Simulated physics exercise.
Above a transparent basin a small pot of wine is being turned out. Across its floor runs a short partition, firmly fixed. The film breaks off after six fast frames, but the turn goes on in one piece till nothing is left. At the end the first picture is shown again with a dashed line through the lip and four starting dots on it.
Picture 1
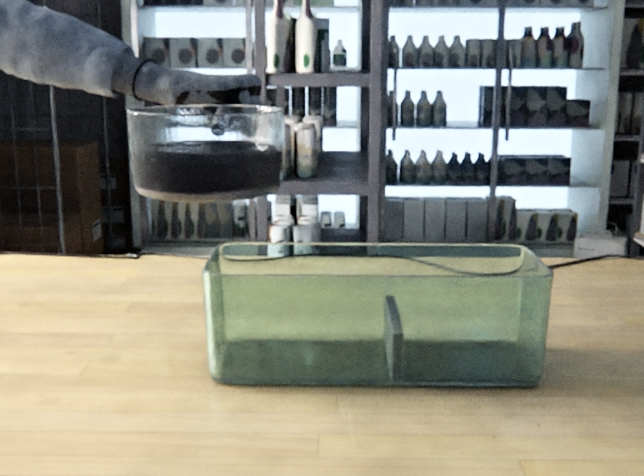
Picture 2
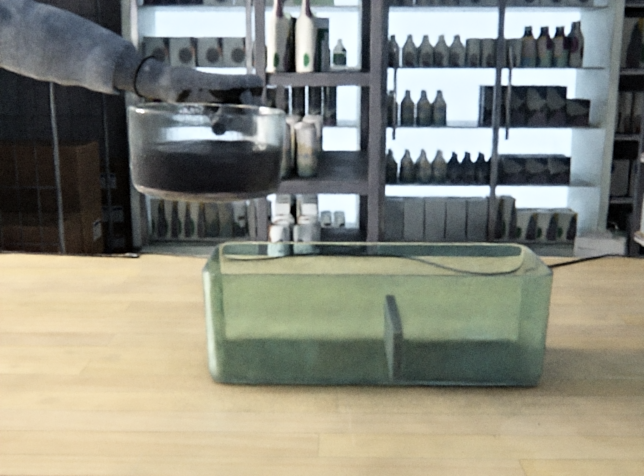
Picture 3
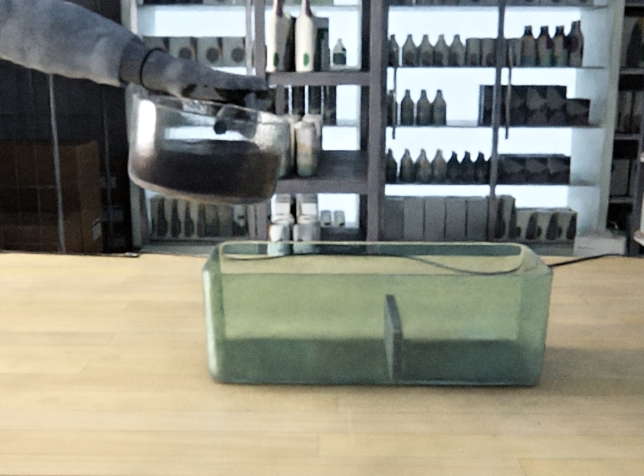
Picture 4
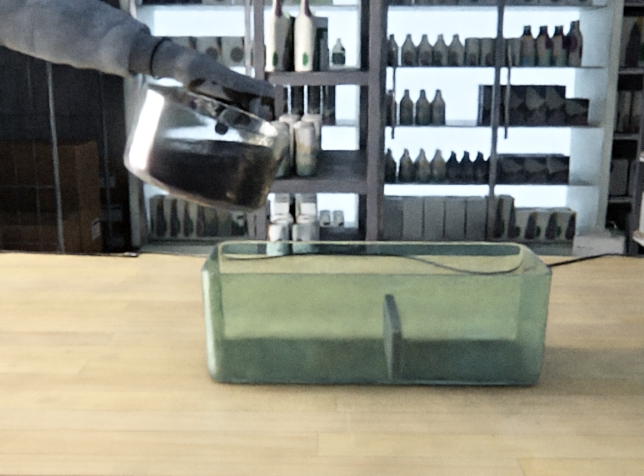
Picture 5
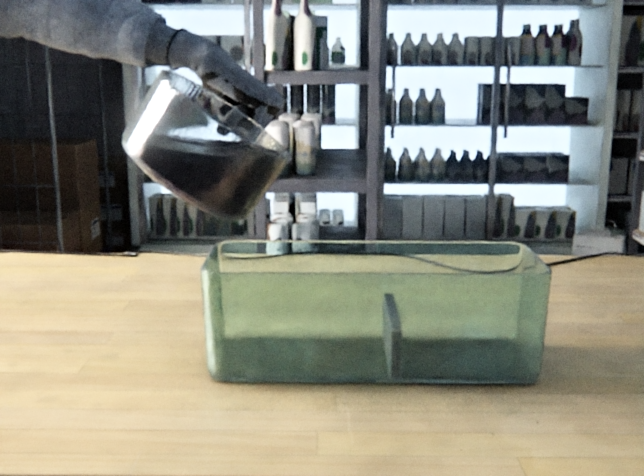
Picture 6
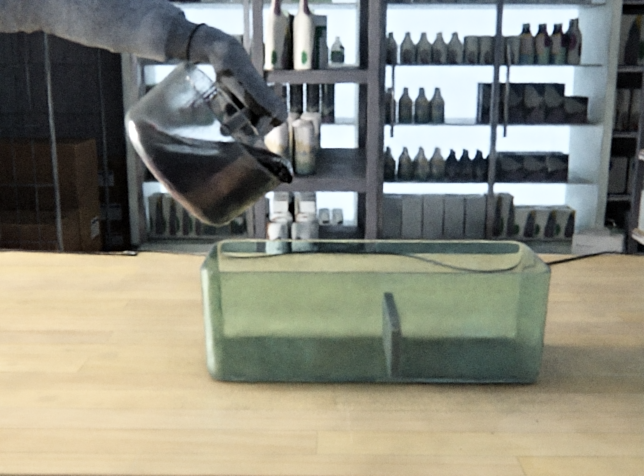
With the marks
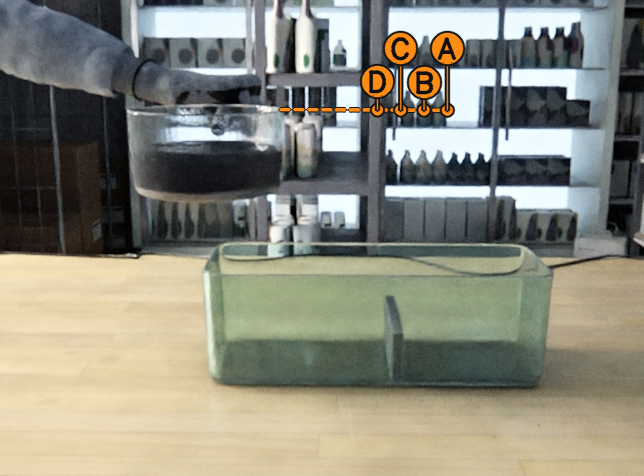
A gloved hand steadily tips a clear pot of dark wine rightward above a greenish basin.
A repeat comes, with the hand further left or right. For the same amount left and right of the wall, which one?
D beats the others.
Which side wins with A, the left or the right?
The right side.
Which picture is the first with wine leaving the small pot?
Picture 6.
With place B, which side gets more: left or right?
The right side.
On the marked copy, A at (447, 110); B at (424, 110); C at (400, 110); D at (377, 109).
For place A, about 12 % ends left of the wall and 83 % right of it; 5 % is lost outside.
For place B, about 17 % ends left of the wall and 80 % right of it; 3 % is lost outside.
For place C, about 39 % ends left of the wall and 60 % right of it.
For place D, about 52 % ends left of the wall and 47 % right of it.
